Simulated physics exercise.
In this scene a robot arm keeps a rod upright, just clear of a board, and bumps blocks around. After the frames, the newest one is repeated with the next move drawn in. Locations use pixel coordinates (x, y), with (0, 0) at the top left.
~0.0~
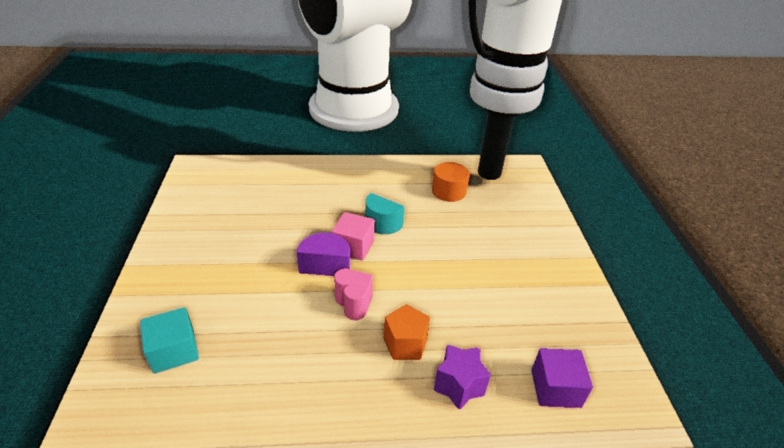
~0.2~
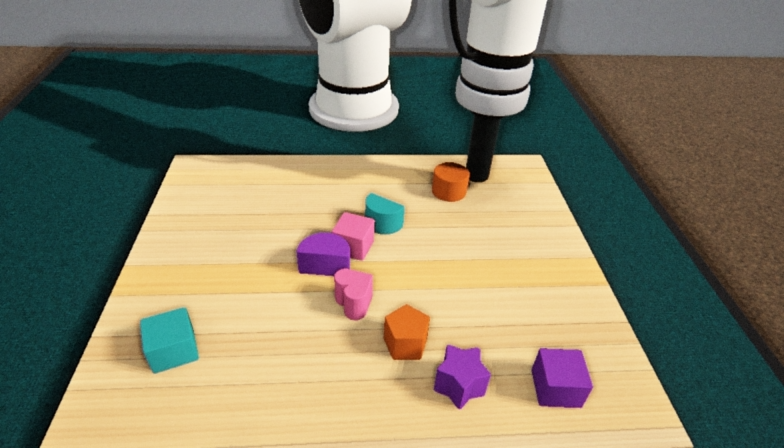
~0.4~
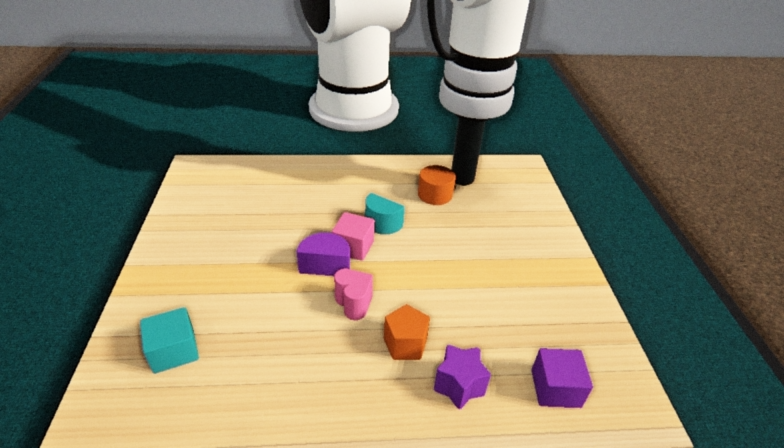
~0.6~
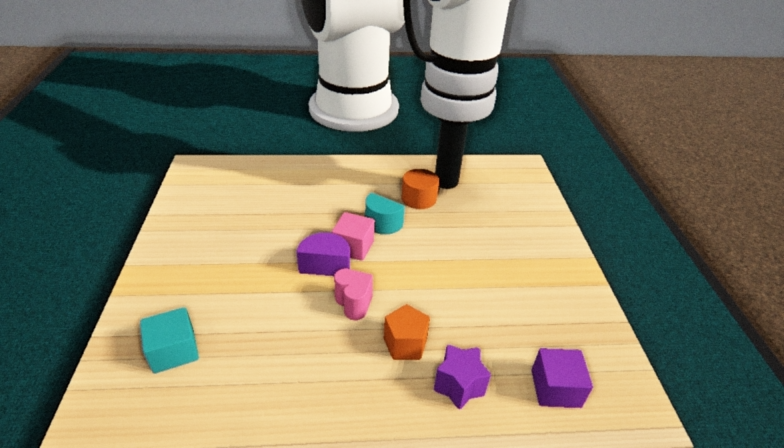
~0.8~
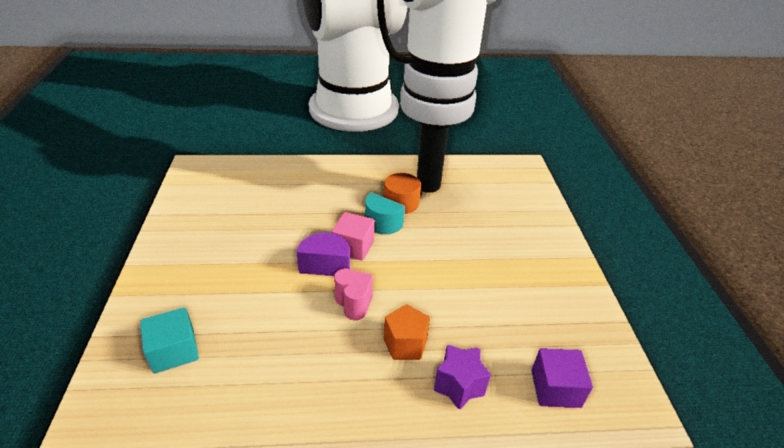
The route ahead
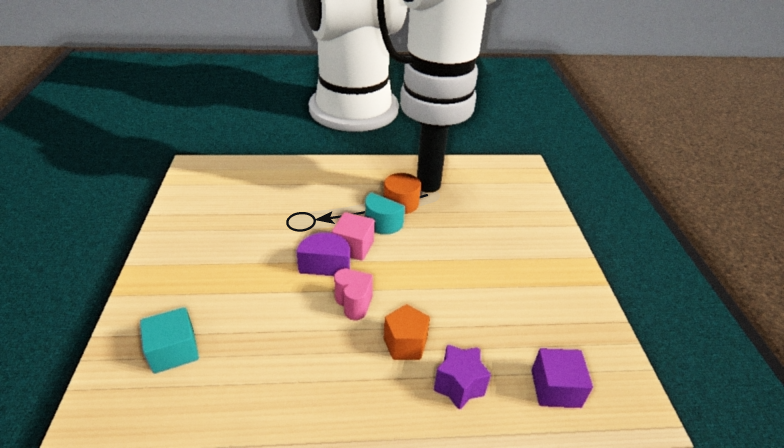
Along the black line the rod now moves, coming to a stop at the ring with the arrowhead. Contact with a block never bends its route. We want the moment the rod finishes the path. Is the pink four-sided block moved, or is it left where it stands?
It will be resting on its spot.
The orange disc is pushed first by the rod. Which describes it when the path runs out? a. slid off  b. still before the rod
Correct choice: B.
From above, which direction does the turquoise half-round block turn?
Its spin: Anticlockwise.
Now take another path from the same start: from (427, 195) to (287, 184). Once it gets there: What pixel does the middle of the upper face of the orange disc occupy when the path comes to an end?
Just about (360, 187).
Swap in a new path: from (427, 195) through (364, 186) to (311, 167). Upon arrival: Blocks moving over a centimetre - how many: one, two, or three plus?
It's going to be one.
The line goes from (427, 195) over (369, 211) to (301, 222).
What follows on the original path. One third of the way, rod at (389, 197); turquoise half-round block at (375, 210), turned 45° anticlockwise; orange disc at (360, 192).
Two thirds of the way, rod at (347, 207); turquoise half-round block at (375, 210), turned 45° anticlockwise; orange disc at (314, 200).
At the end, rod at (300, 213); pink four-sided block unmoved; turquoise half-round block at (375, 210), turned 45° anticlockwise; orange disc at (265, 207).
